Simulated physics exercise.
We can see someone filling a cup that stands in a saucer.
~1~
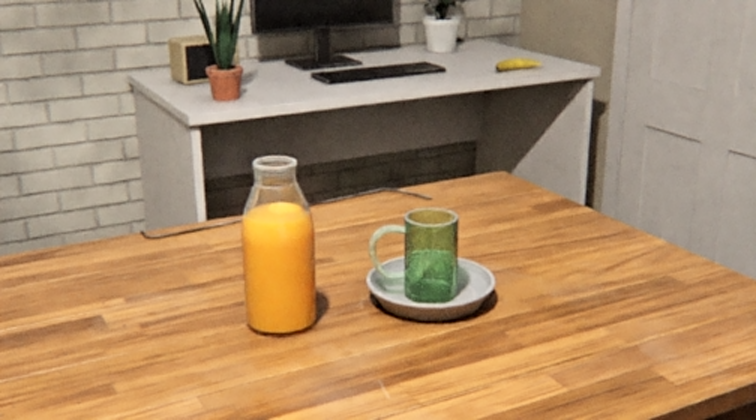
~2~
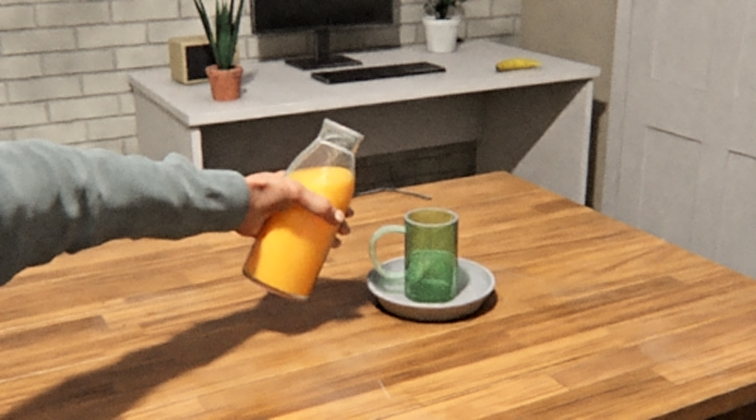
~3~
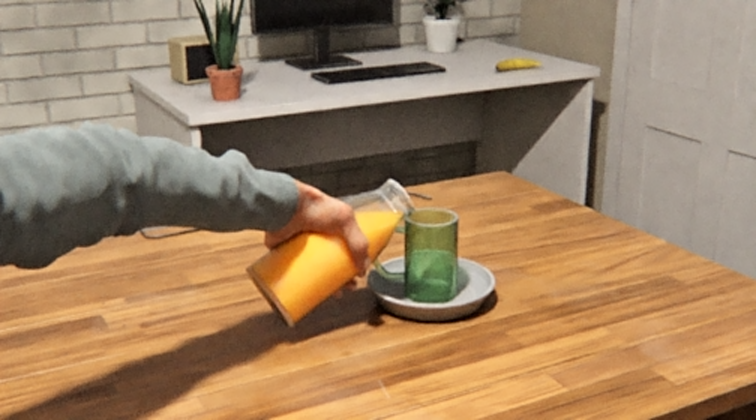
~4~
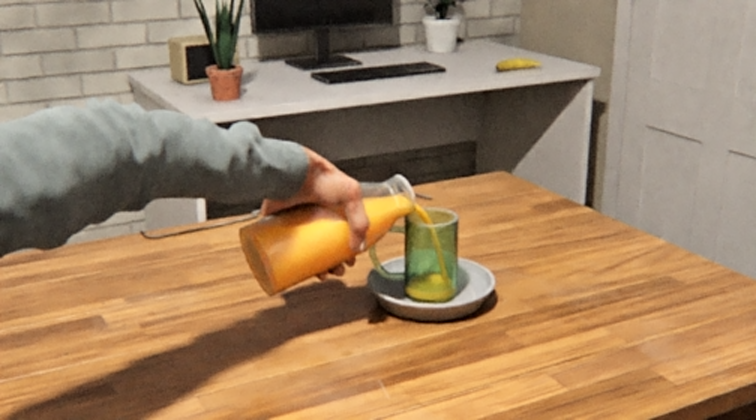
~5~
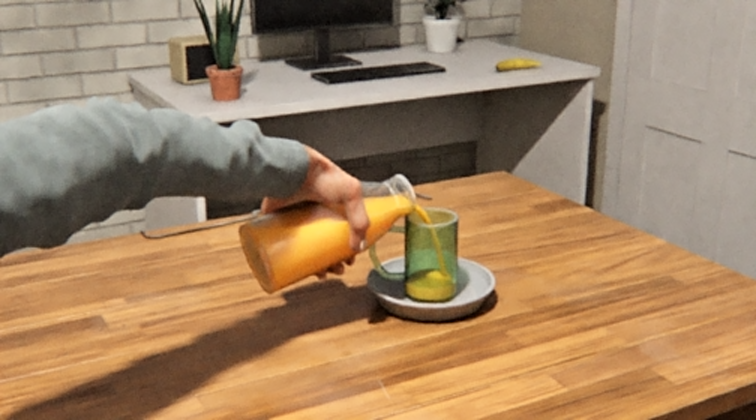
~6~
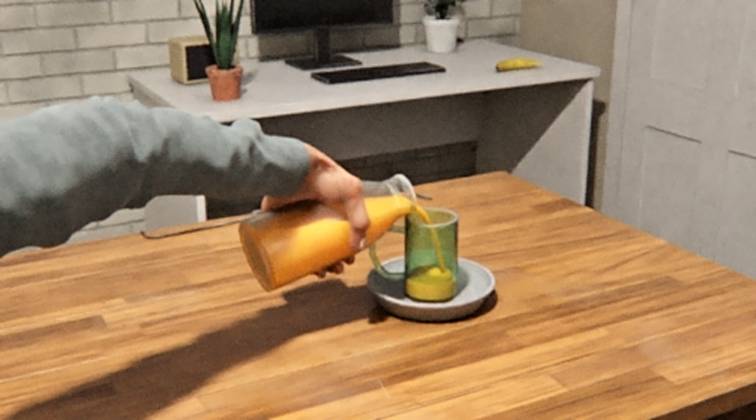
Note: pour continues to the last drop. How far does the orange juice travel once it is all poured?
It travels past the saucer.
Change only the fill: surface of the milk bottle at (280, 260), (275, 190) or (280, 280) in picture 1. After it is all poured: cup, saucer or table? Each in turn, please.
In that order: Into the saucer, on to the top, no farther than the cup.
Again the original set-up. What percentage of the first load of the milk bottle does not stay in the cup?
I'd put it at about 60 %.
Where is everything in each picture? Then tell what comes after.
Before the pour; milk bottle (278, 241) about two thirds full; cup (431, 253) empty; saucer (463, 306) dry, in the first frame.
The milk bottle is on its way; milk bottle (310, 204) tipped 30° with all of its load; cup (431, 253) empty, in the second frame.
The orange juice nears the lip; milk bottle (339, 244) tipped 60° with all of its load; cup (431, 253) empty, in the third frame.
Pouring; milk bottle (335, 226) tipped 75° with nearly all of its load; cup nearly empty, surface at (431, 283), in the fourth frame.
Pouring; milk bottle (335, 224) tipped 75° with nearly all of its load; cup (431, 253) nearly empty, in the fifth frame.
Pouring; milk bottle (335, 223) tipped 75° with nearly all of its load; cup about a quarter full, surface at (431, 275); saucer (463, 306) dry, in the sixth frame.
A moment on, the cup is full to the brim; the saucer is wet, with room to spare.
Further on, the cup is full to the brim; the saucer is nearly full.
When it is over, the cup is full to the brim; the saucer is full and running over.
